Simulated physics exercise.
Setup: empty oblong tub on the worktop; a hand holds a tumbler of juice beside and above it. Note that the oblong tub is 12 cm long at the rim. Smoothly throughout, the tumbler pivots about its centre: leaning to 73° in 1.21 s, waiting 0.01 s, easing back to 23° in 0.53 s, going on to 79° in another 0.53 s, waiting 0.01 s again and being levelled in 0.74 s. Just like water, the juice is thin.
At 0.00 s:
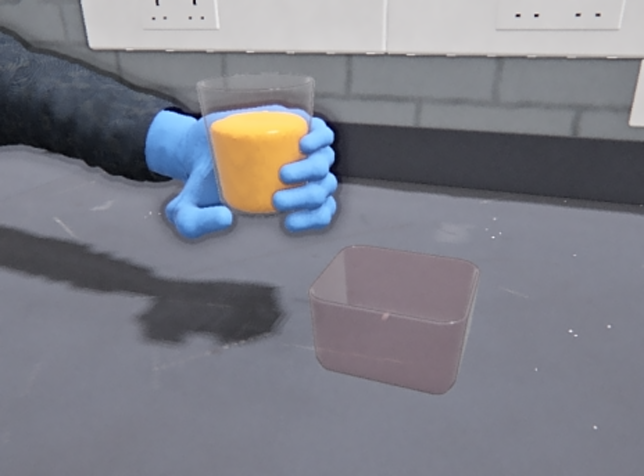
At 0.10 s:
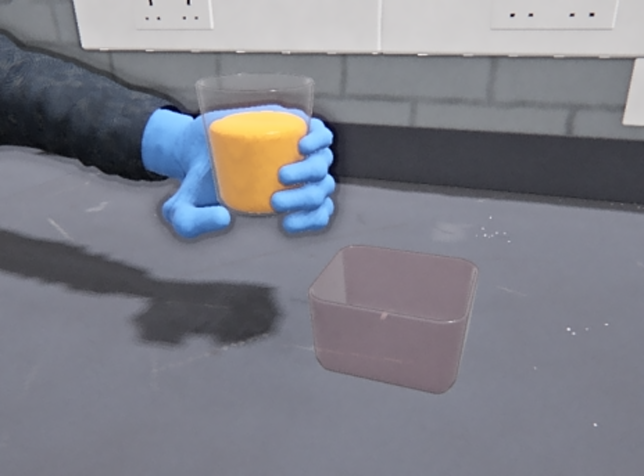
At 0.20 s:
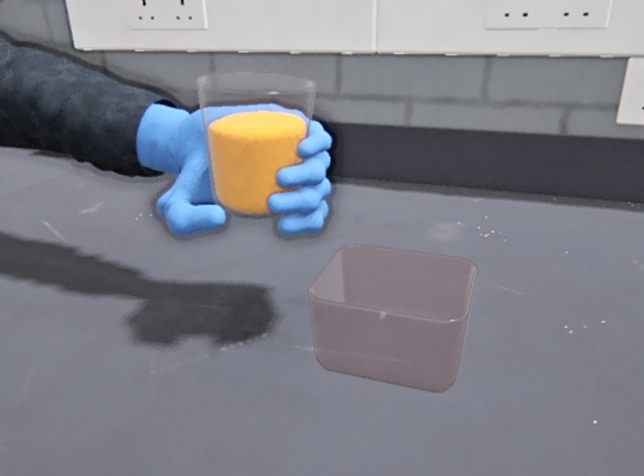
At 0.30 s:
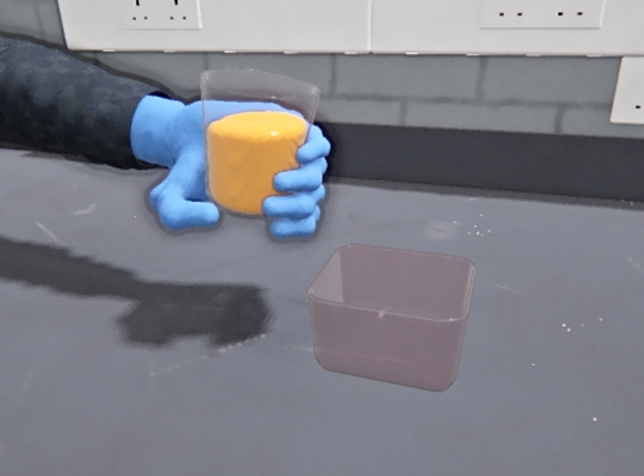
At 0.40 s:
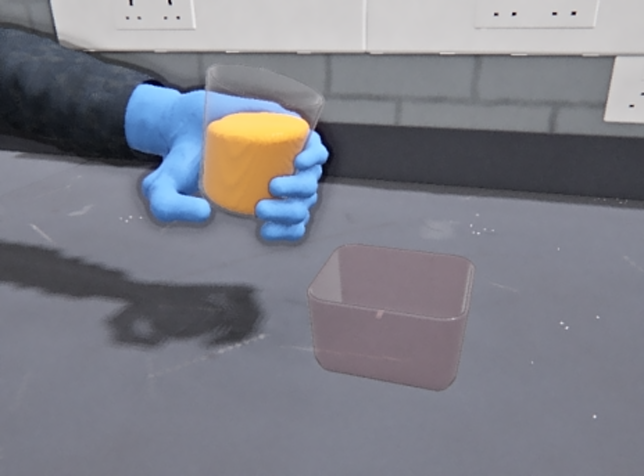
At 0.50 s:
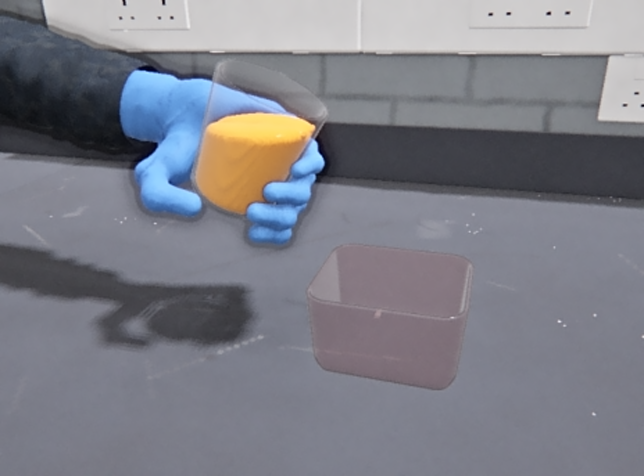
On a grey worktop below wall sockets, a blue-gloved hand holds a clear tumbler of orange juice upright, above and to the left of an empty, see-through oblong tub. The hand slowly tilts the tumbler to the right, gently at first and then further, while the tub stays still.
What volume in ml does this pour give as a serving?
I would say about 185 ml.
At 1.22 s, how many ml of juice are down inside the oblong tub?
Roughly 70 ml.
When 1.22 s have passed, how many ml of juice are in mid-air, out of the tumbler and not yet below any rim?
It comes to some 35 ml.
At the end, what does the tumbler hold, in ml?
About 60 ml.
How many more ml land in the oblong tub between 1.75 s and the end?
It picks up around 50 ml.
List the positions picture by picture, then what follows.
The first picture shows tilt 0°; pouring edge (308, 86); surface from (221, 118) to (306, 124); the oblong tub's rim runs from (327, 270) to (473, 294).
The second picture shows tilt 1°; pouring edge (308, 88); surface from (220, 118) to (306, 124).
The third picture shows tilt 5°; pouring edge (310, 91); surface from (218, 119) to (304, 125).
The fourth picture shows tilt 10°; pouring edge (314, 98); surface from (218, 119) to (307, 125).
The fifth picture shows tilt 18°; pouring edge (319, 107); surface from (217, 121) to (309, 126).
The sixth picture shows tilt 26°; pouring edge (323, 119); surface from (215, 123) to (313, 128).
Then, 1.22 s in, the tilt is 73° and the oblong tub has 75 ml, the tumbler 140 ml, and 0 ml is on the worktop.
Then, 1.75 s in, the tilt is 23° and the oblong tub has 135 ml, the tumbler 110 ml, and 5 ml is on the worktop.
Then, 2.29 s in, the tilt is 79° and the oblong tub has 140 ml, the tumbler 85 ml, and 5 ml is on the worktop.
Then, 2.82 s in, the tilt is 15° and the oblong tub has 185 ml, the tumbler 65 ml, and 5 ml is on the worktop.
Finally, the oblong tub has 185 ml, the tumbler 65 ml, and 5 ml is on the worktop.
